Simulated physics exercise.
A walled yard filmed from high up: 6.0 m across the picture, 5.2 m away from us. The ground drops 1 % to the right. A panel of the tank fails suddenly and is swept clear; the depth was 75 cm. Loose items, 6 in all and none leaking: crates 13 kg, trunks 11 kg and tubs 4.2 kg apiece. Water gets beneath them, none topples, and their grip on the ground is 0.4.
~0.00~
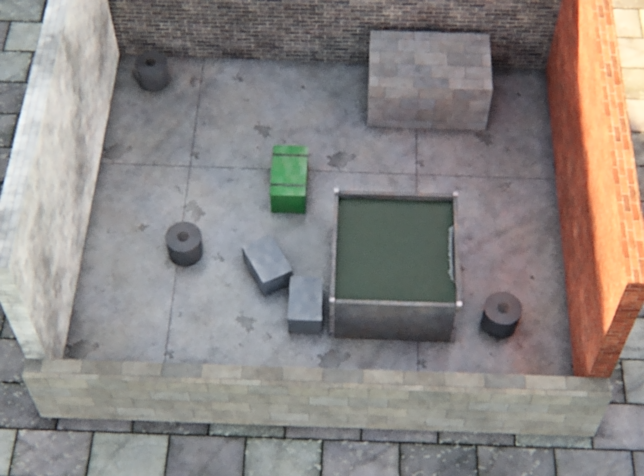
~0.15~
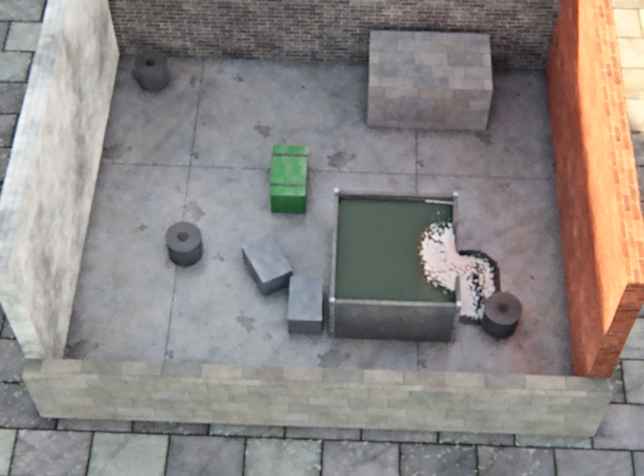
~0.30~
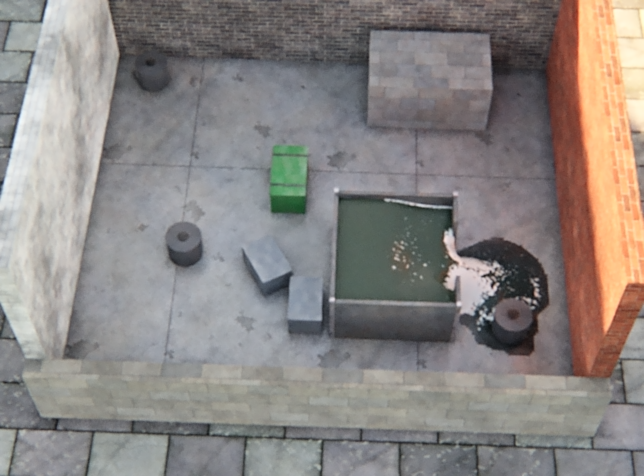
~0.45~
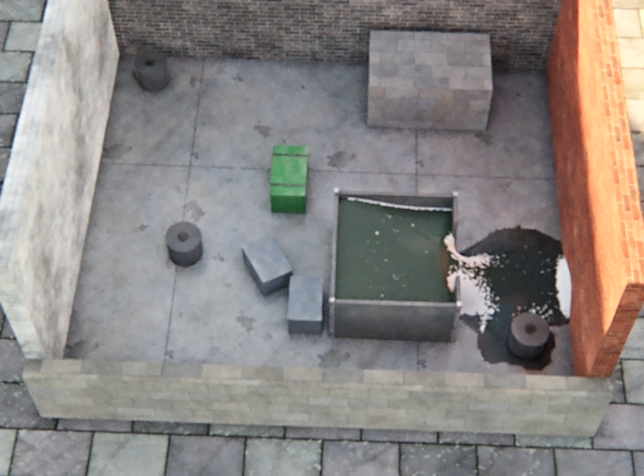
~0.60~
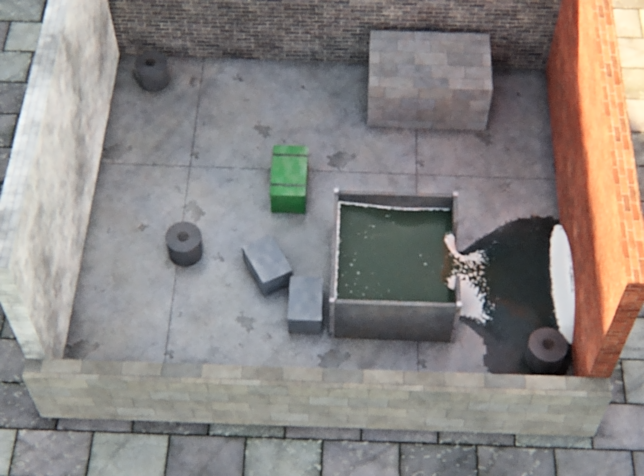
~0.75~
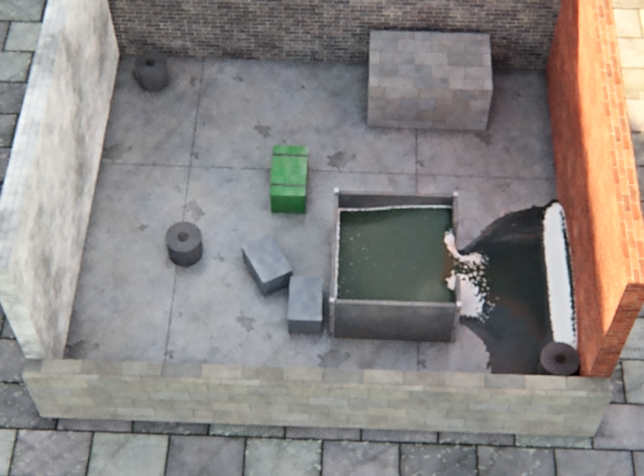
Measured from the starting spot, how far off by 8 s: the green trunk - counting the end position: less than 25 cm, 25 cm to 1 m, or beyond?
Green trunk slides a little.
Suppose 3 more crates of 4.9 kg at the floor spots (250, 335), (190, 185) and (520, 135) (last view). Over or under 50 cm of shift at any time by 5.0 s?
In turn: Past it, short of it, more.
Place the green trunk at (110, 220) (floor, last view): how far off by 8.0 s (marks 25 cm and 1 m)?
It ends far away.
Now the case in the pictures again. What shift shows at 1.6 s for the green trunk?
About 0 cm.
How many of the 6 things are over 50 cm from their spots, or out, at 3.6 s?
I count 1.
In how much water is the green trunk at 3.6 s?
About 1 cm.
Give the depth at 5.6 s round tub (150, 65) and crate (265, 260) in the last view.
Roughly 2 and 0 cm.
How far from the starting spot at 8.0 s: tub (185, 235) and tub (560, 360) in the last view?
In turn: 50 cm, 500 cm.
After 1.6 s the green trunk is near (289, 170), 0.0 m from its start, aground; 0 afloat.
After 3.6 s the green trunk is near (289, 170), 0.0 m from its start, aground; 1 afloat.
After 5.6 s the green trunk is near (289, 170), 0.0 m from its start, aground; 1 afloat.
After 8.0 s the green trunk is near (252, 178), 0.5 m from its start, afloat; 4 afloat.
